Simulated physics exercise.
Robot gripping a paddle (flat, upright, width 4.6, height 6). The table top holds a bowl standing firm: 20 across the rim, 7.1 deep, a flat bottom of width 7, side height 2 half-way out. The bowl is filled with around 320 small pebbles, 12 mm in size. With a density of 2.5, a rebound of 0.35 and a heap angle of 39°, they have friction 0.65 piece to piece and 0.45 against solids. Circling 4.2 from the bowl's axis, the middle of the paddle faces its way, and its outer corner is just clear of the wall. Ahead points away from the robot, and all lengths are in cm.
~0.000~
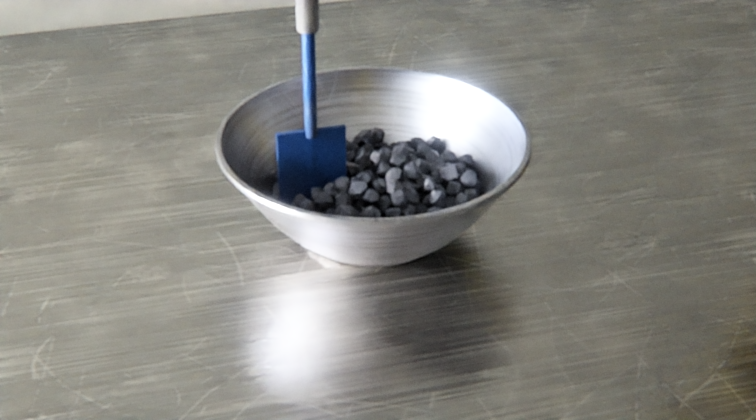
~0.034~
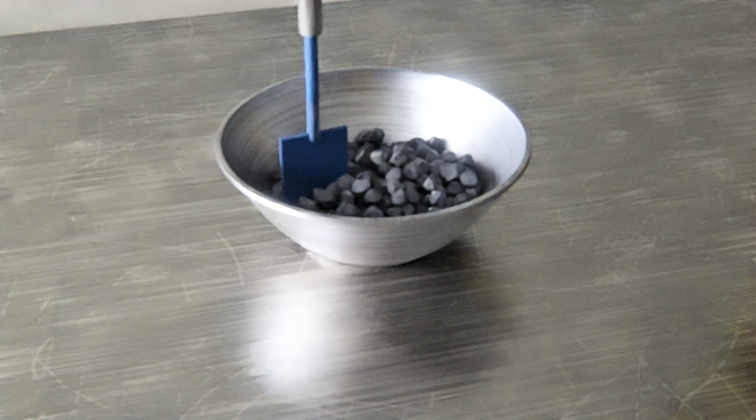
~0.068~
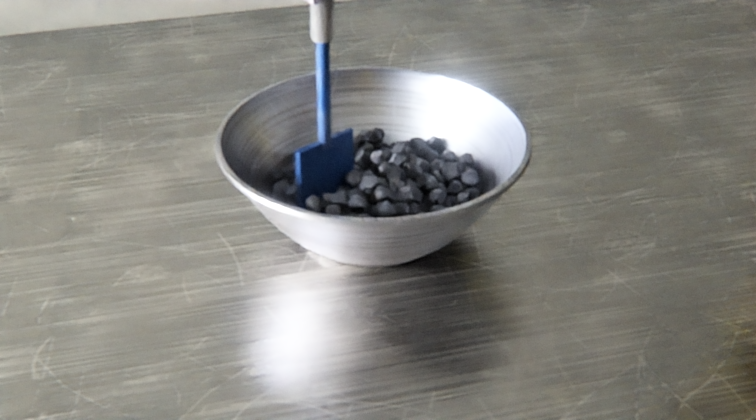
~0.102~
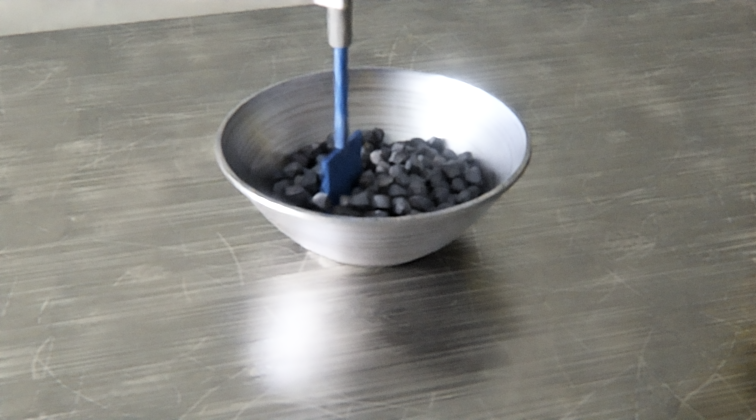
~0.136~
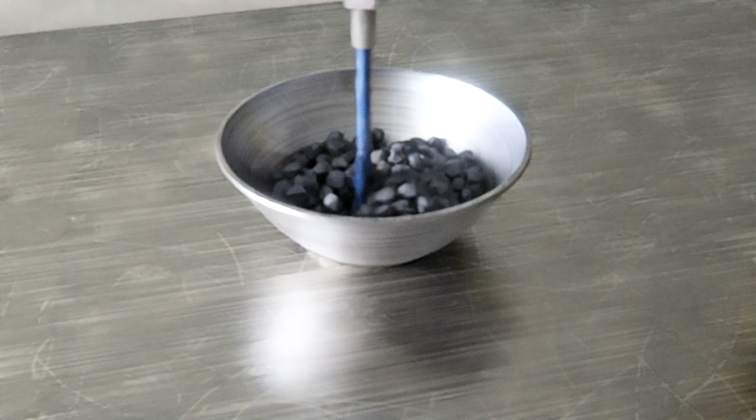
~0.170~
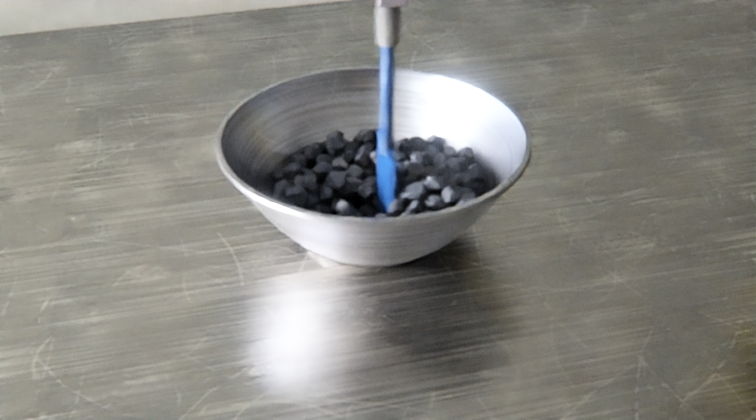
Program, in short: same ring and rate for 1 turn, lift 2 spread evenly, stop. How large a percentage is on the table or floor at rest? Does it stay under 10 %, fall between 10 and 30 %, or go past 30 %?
It stays under 10 %.
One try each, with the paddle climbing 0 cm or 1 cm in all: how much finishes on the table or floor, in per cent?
About 10 and 10 per cent.
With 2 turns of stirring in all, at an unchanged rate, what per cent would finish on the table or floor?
I'd expect around 10 per cent.
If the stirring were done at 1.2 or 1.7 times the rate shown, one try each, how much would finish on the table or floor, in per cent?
Around 5 percent on the first try and 15 percent on the second.
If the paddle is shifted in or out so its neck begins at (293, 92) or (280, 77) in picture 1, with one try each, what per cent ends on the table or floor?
5 and 0 per cent.
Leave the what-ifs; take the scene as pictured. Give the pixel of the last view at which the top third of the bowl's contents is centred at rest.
Centre of top third: Approx. (316, 182).
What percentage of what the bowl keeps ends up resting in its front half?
Near 45 per cent of what stays in the bowl.
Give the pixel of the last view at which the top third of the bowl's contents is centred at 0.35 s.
Around (438, 125).
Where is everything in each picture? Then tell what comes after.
The paddle neck at (311, 109), 0° round; upper third of the load around (378, 177), from x 280 to 470, top at y 135; 318 in the bowl, in the first picture.
The paddle neck at (313, 112), 8° round; upper third of the load around (376, 179), from x 280 to 470, top at y 135, in the second picture.
The paddle neck at (325, 119), 28° round; upper third of the load around (379, 182), from x 280 to 475, top at y 135, in the third picture.
The paddle neck at (342, 124), 47° round; upper third of the load around (384, 184), from x 280 to 475, top at y 135, in the fourth picture.
The paddle neck at (364, 126), 67° round; upper third of the load around (400, 186), from x 280 to 475, top at y 135, in the fifth picture.
The paddle neck at (387, 124), 86° round; upper third of the load around (415, 184), from x 280 to 475, top at y 135; 318 in the bowl, in the sixth picture.
After 0.35 s, 191° round, highest piece 9 above the table; 317 in the bowl, 1 in flight or on the tool.
After 0.53 s, 296° round, highest piece 10 above the table; 310 in the bowl, 6 on the table or floor, 2 in flight or on the tool.
After 0.82 s, 0° round, highest piece 7 above the table; 308 in the bowl, 10 on the table or floor.
After 1.52 s, 0° round, highest piece 7 above the table; 308 in the bowl, 10 on the table or floor.
In the end, 308 in the bowl, 10 on the table or floor. That is 3 % on the table or floor.
